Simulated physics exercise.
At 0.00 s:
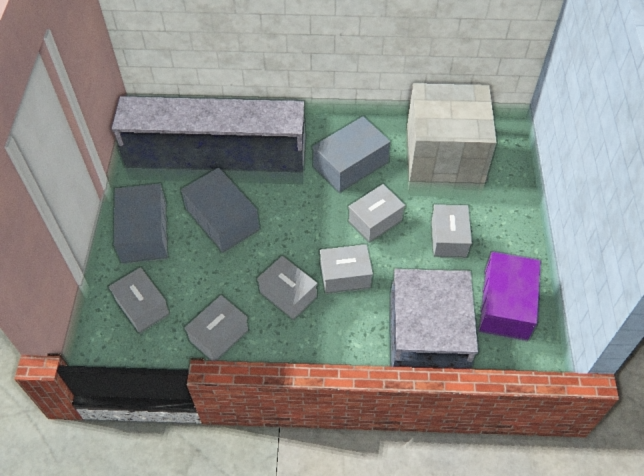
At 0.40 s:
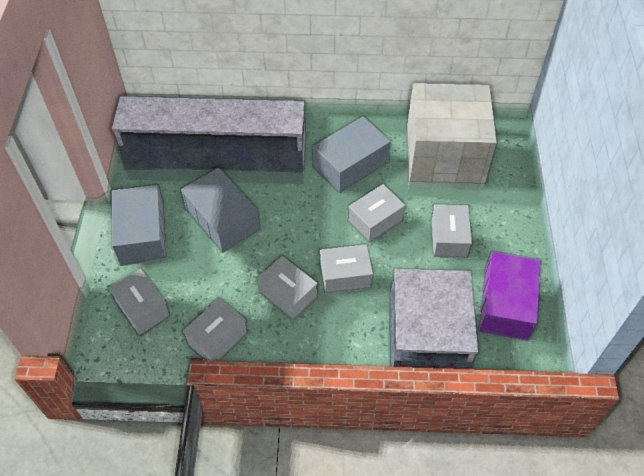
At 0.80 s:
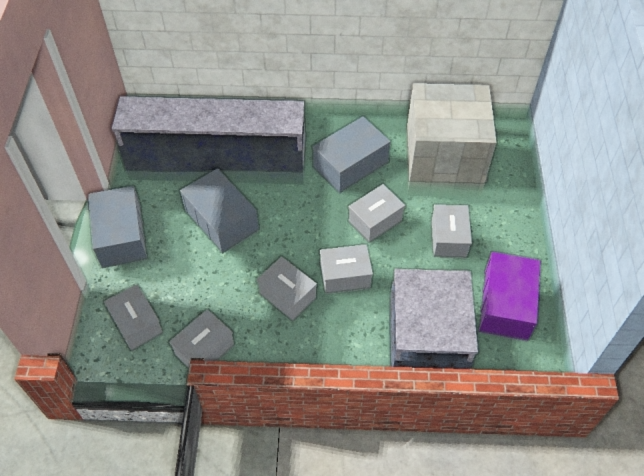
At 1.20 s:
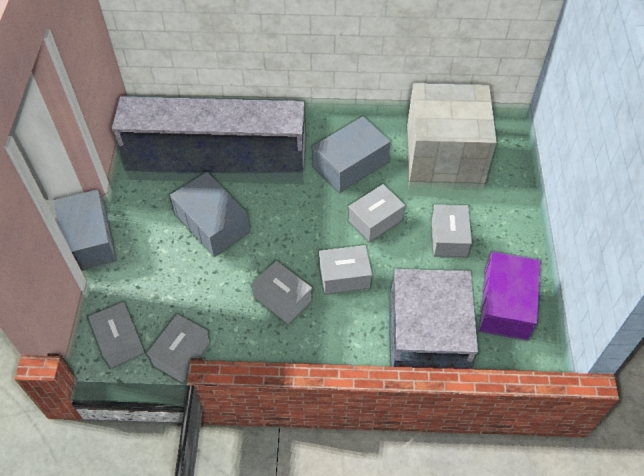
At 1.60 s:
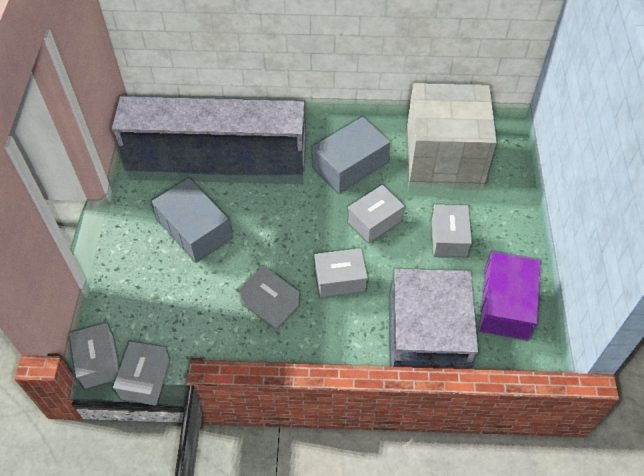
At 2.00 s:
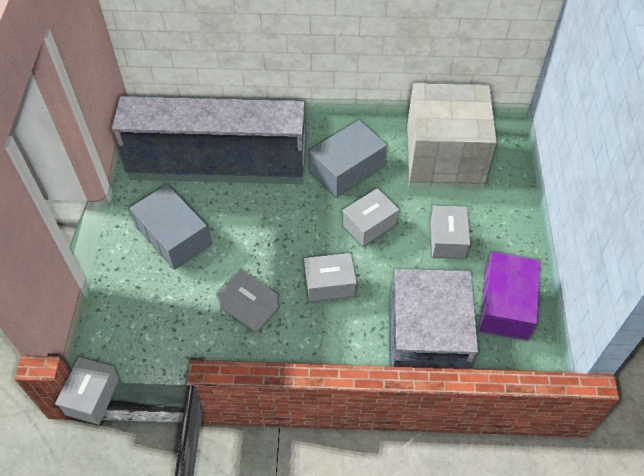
Flooded walled room with its white and black doors opening, grey crates and totes drifting left and out through the doorways.
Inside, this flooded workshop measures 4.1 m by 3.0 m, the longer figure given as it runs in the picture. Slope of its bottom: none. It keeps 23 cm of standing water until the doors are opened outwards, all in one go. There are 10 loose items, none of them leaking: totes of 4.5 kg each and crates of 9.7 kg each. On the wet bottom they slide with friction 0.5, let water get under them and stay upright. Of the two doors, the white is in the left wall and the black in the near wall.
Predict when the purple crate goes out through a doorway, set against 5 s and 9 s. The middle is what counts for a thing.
It goes out after 9 s, or not at all.
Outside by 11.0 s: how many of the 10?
I make it 9.
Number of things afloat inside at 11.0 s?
The number is 1.
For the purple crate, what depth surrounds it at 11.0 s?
Depth approx. 9 cm.
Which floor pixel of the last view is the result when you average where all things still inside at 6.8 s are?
I'd say about (211, 278) in the last view.
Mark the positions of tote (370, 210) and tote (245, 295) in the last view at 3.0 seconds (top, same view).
Around (331, 225) and (175, 312).
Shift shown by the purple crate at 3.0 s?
Shift by then: About 5 cm.
After 3.0 s the purple crate is near (505, 284), 0.1 m from its start, afloat; 3 of 10 are out; 7 afloat.
After 6.8 s the purple crate is near (414, 251), 0.9 m from its start, afloat; 6 of 10 are out; 4 afloat.
After 11.0 s the purple crate is near (330, 275), 1.5 m from its start, afloat; 9 of 10 are out; 1 afloat.
After 15.0 s the purple crate is near (157, 354), 2.9 m from its start, afloat; 9 of 10 are out; 1 afloat.
